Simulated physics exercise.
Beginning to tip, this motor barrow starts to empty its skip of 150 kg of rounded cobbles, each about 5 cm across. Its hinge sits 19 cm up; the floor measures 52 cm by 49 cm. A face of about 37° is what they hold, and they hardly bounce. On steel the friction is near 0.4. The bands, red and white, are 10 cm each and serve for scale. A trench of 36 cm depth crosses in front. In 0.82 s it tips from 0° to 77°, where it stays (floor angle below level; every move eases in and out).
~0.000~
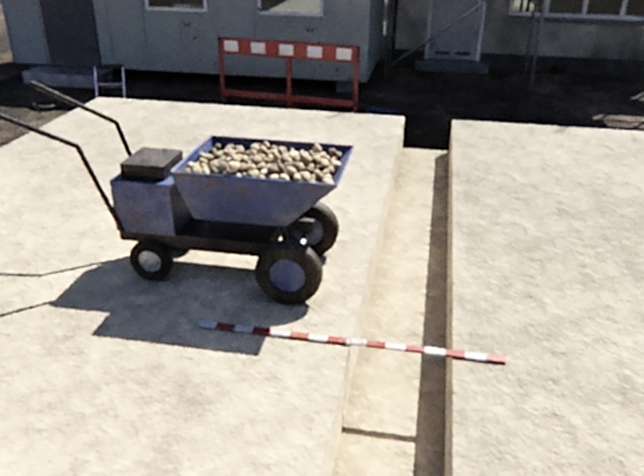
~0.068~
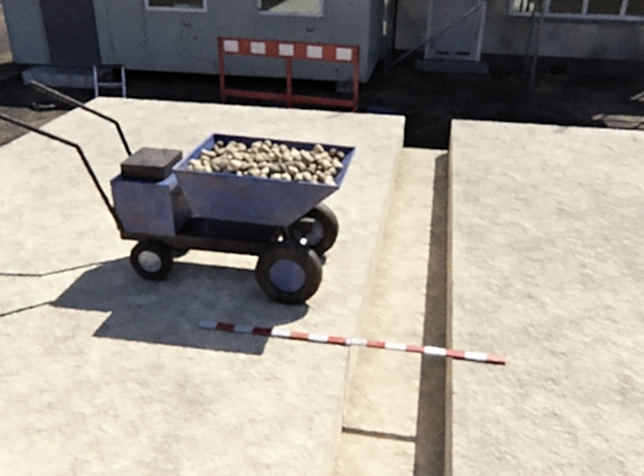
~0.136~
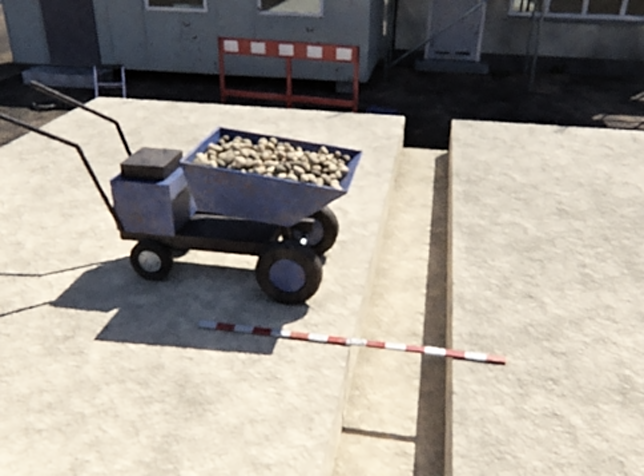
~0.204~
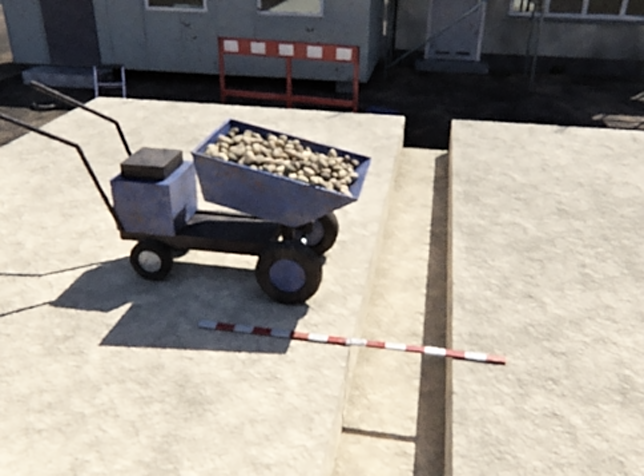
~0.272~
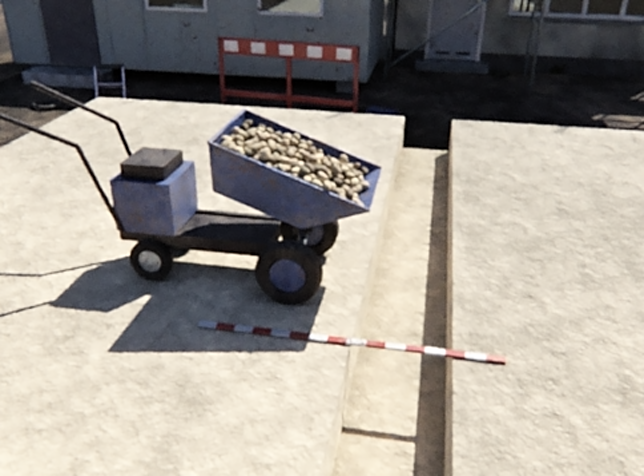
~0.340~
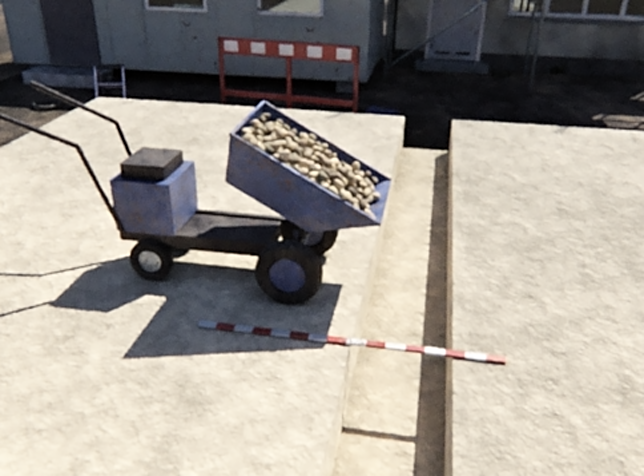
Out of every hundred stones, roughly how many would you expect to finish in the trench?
Close to 91 in every hundred.
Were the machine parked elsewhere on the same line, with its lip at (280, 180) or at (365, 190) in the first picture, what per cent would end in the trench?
That gives roughly 85 per cent and roughly 50 per cent.
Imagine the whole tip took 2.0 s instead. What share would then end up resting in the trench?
Something close to 95 per cent.
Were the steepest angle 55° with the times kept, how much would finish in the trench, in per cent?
Some 70 in a hundred, I'd say.
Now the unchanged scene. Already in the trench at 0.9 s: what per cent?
About 60 per cent by then.
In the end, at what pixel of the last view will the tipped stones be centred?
The stones end up centred near (421, 331).
After 0.6 s the floor is at 66°; 99 % in the skip, 1 % in the trench; the foremost stones are at (415, 268).
After 0.9 s the floor is at 77°; 36 % in the skip, 59 % in the trench, 5 % past the trench; the foremost stones are at (480, 307).
After 1.3 s the floor is at 77°; 2 % in the skip, 88 % in the trench, 9 % past the trench; the foremost stones are at (588, 313).
After 3.2 s the floor is at 77°; 0 % in the skip, 91 % in the trench, 9 % past the trench; the foremost stones are past the picture's edge.
